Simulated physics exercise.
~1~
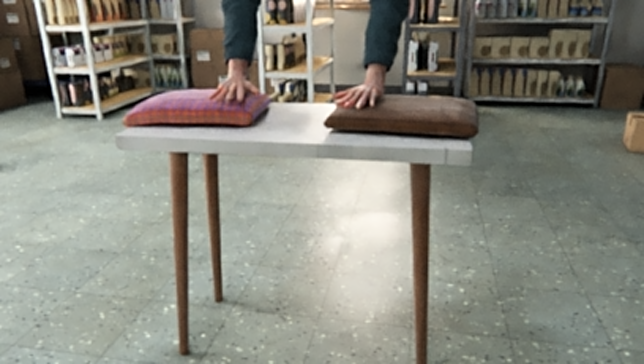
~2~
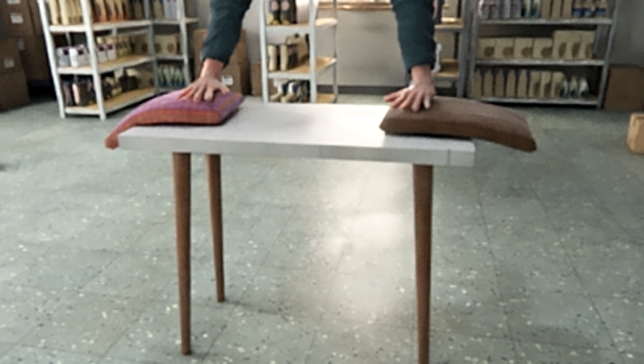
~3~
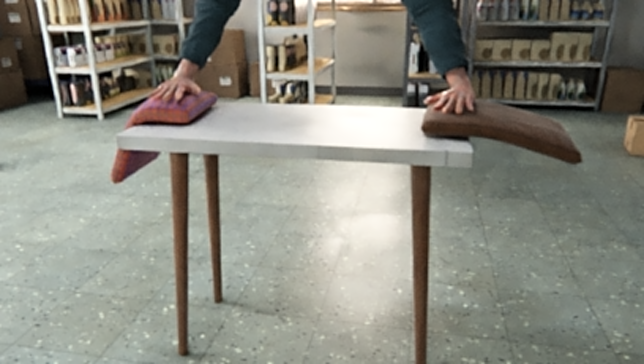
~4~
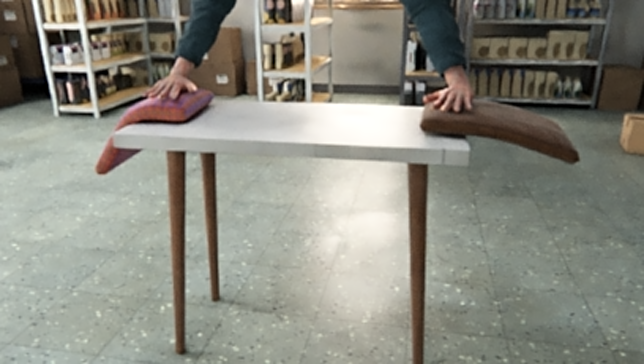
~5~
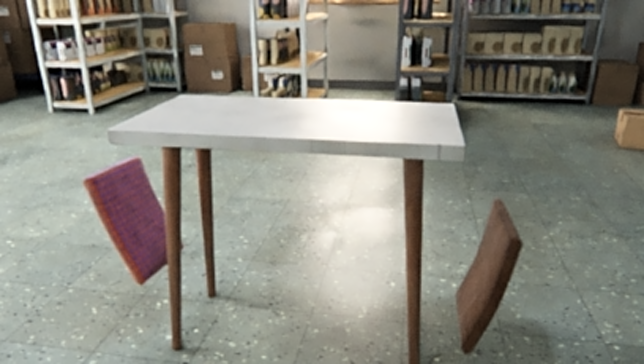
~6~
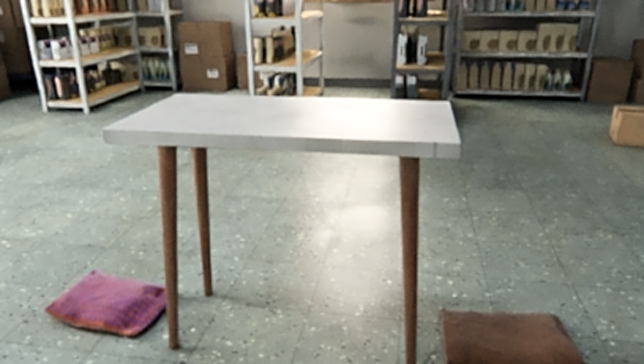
At the start, two hands rest on a pinkish-orange folded blanket and a brown seat pad lying on a pale side table in a room lined with shelves. The hands spread apart, sliding the blanket left and the pad right until both hang over opposite ends, their outer parts drooping. For a moment the hands keep pressing on the inner parts while the pieces stay on the table. Then the hands are gone, and both pieces drop past the ends, tilted steeply. Finally, they lie on the speckled floor, one on each side, beneath the bare tabletop.
